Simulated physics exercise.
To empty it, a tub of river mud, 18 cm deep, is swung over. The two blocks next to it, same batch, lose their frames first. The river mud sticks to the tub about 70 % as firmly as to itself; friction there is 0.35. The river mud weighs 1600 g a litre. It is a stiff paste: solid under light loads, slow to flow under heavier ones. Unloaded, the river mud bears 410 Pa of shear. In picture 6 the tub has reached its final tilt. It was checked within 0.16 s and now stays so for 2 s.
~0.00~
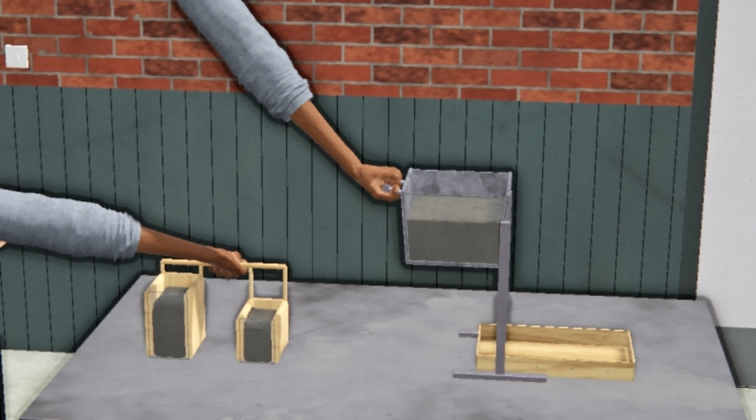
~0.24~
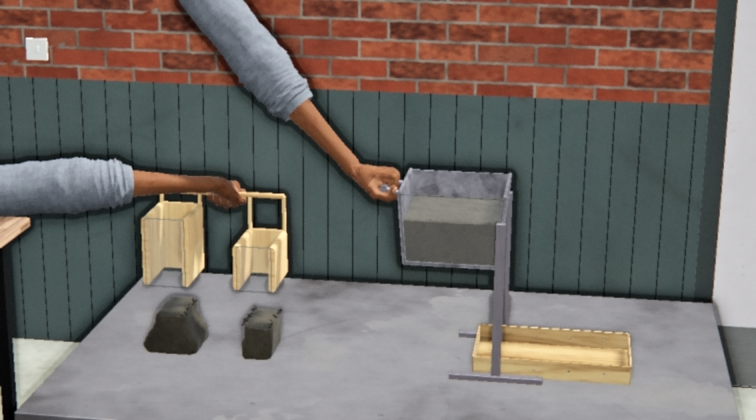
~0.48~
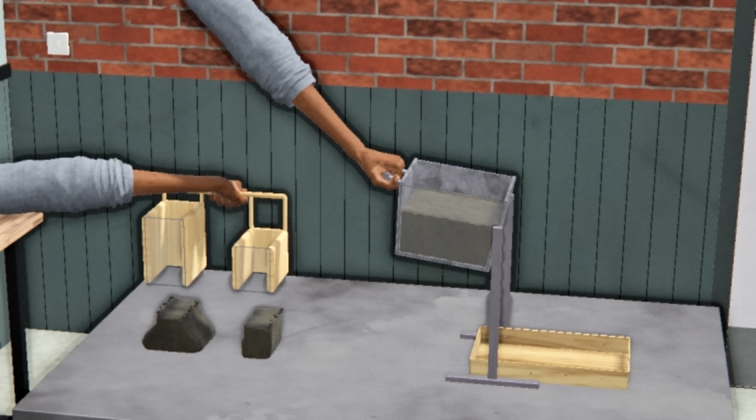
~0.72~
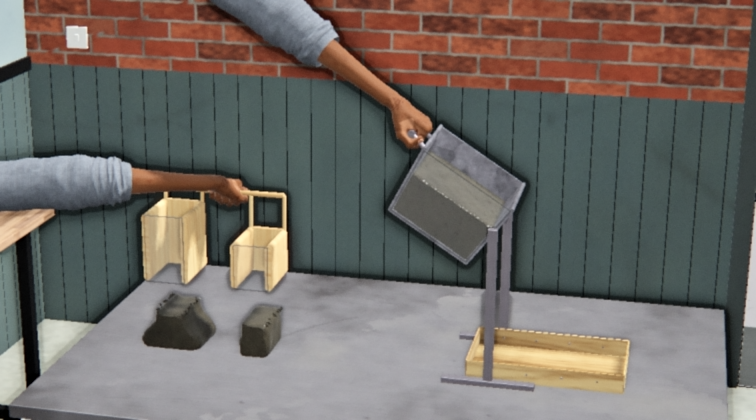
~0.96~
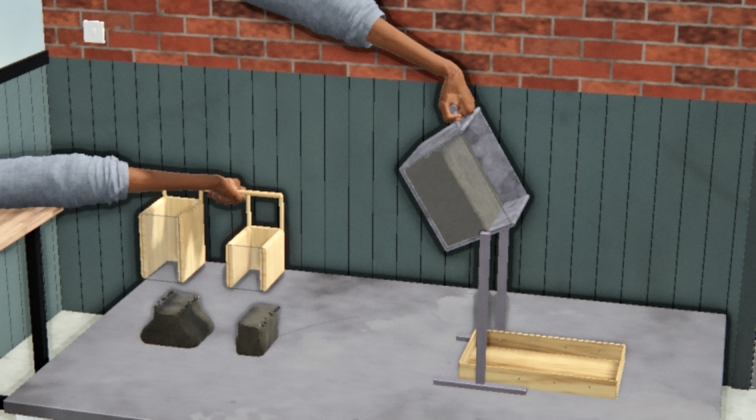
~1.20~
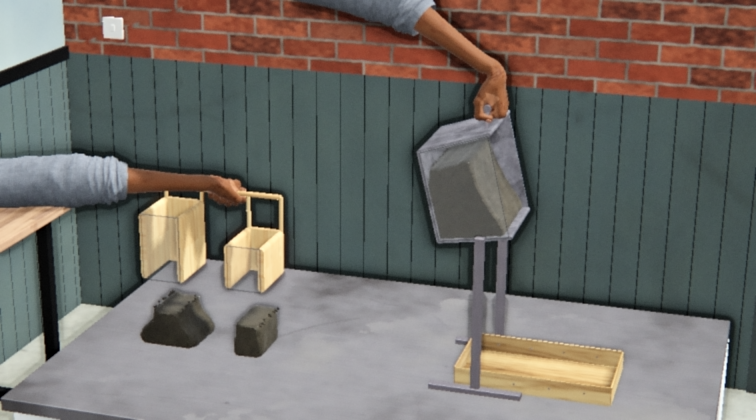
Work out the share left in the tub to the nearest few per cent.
It comes to some 75 %.
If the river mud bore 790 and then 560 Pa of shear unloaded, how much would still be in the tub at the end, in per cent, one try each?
In turn about 100 %, 100 %.
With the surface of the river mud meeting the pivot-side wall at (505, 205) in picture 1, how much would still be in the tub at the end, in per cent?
Then about 50 %.
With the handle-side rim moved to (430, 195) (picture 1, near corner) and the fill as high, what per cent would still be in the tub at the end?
In that case some 100 per cent.
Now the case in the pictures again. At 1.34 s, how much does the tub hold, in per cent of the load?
About 95 %.
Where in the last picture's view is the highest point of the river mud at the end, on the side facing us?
At about (460, 192).
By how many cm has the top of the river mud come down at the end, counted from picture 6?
Some 8 cm.
By 1.34 s, the tub is at 76 degrees and holds 96 %.
By 1.51 s, the tub is at 76 degrees and holds 85 %.
By 1.68 s, the tub is at 76 degrees and holds 77 %.
By 1.85 s, the tub is at 76 degrees and holds 75 %.
By 3.20 s, at the end, the tub is at 76 degrees and holds 75 %.
